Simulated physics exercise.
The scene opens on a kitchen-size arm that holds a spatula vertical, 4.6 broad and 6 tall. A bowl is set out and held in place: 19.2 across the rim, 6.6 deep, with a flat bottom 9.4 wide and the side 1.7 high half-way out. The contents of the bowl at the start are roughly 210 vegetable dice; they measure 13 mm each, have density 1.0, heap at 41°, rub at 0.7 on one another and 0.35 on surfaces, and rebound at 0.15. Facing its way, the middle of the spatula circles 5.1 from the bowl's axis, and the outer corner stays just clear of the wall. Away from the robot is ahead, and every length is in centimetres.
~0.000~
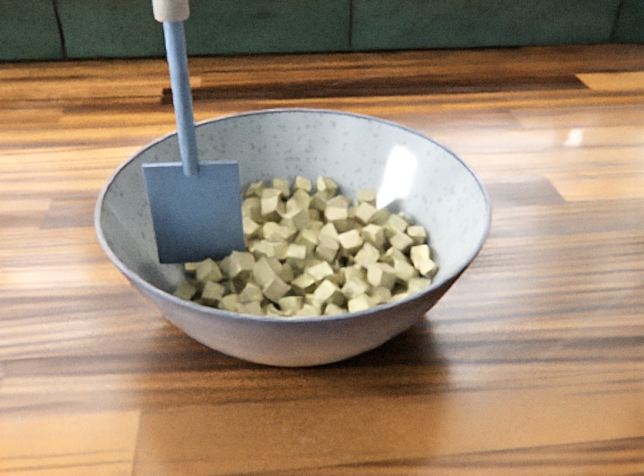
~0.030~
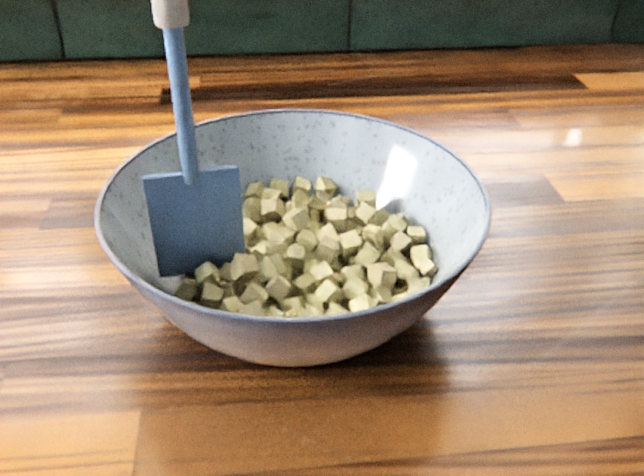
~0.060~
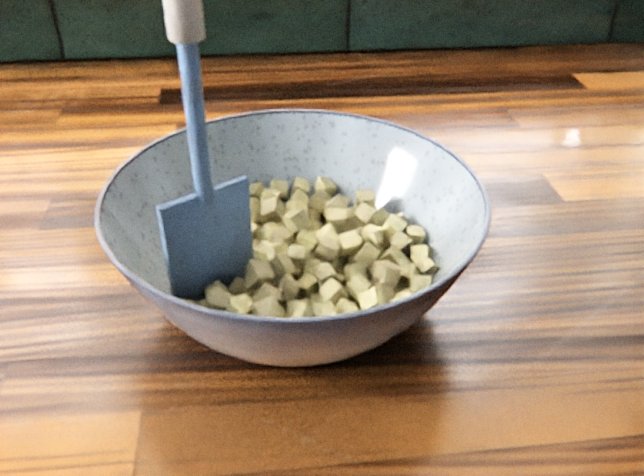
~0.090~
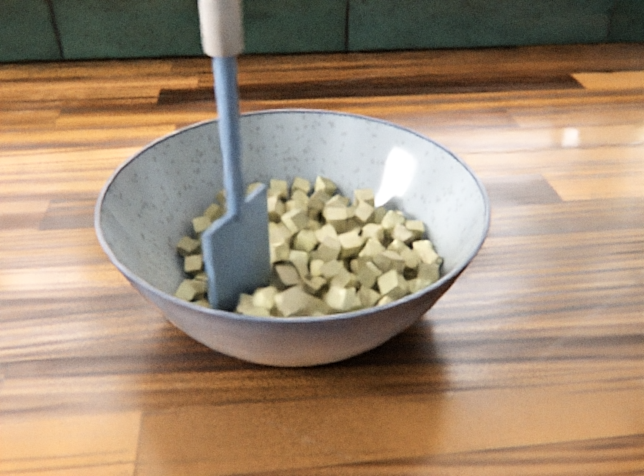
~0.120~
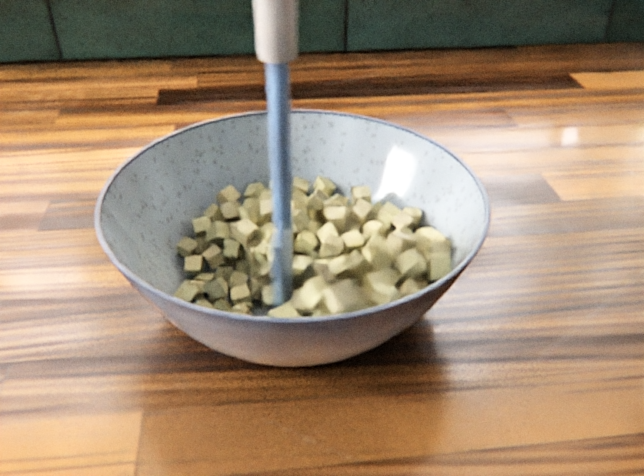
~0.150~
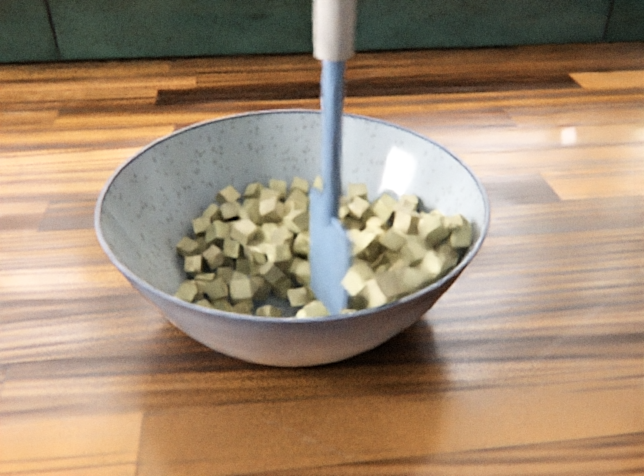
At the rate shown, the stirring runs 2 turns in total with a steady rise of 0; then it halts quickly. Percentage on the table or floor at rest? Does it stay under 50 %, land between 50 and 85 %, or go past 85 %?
It stays under 50 %.
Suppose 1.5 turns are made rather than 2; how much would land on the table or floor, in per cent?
35 %.
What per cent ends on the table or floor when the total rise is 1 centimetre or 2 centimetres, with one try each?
Roughly 35 percent, then roughly 25 percent.
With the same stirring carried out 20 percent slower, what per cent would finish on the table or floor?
In that case some 35 per cent.
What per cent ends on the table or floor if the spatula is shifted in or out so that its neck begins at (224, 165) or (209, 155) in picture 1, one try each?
Near 20 per cent and near 40 per cent, in that order.
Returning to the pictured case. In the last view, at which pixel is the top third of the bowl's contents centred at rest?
(228, 315).
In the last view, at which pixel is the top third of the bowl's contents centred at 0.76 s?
Somewhere around (335, 156), I think.
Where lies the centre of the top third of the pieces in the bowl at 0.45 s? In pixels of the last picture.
Somewhere around (160, 235) in the last view.
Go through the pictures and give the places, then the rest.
Spatula neck at (187, 135), 0° round; upper third of the load around (306, 253), from x 185 to 425, top at y 190; 206 in the bowl, in the first frame.
Spatula neck at (187, 143), 9° round; upper third of the load around (307, 255), from x 185 to 425, top at y 190, in the second frame.
Spatula neck at (201, 163), 32° round; upper third of the load around (303, 258), from x 185 to 425, top at y 190, in the third frame.
Spatula neck at (234, 179), 55° round; upper third of the load around (323, 266), from x 185 to 430, top at y 190, in the fourth frame.
Spatula neck at (282, 186), 79° round; upper third of the load around (353, 265), from x 185 to 440, top at y 190, in the fifth frame.
Spatula neck at (331, 183), 103° round; upper third of the load around (385, 250), from x 185 to 460, top at y 190; 206 in the bowl, in the sixth frame.
By 0.45 s, 343° round, highest piece 9 above the table; 168 in the bowl, 27 on the table or floor, 11 in flight or on the tool.
By 0.76 s, 224° round, highest piece 8 above the table; 134 in the bowl, 66 on the table or floor, 6 in flight or on the tool.
By 1.11 s, 0° round, highest piece 6 above the table; 125 in the bowl, 81 on the table or floor.
By 1.81 s, 0° round, highest piece 6 above the table; 125 in the bowl, 81 on the table or floor.
Final count, 125 in the bowl, 81 on the table or floor. That is 39 % on the table or floor.
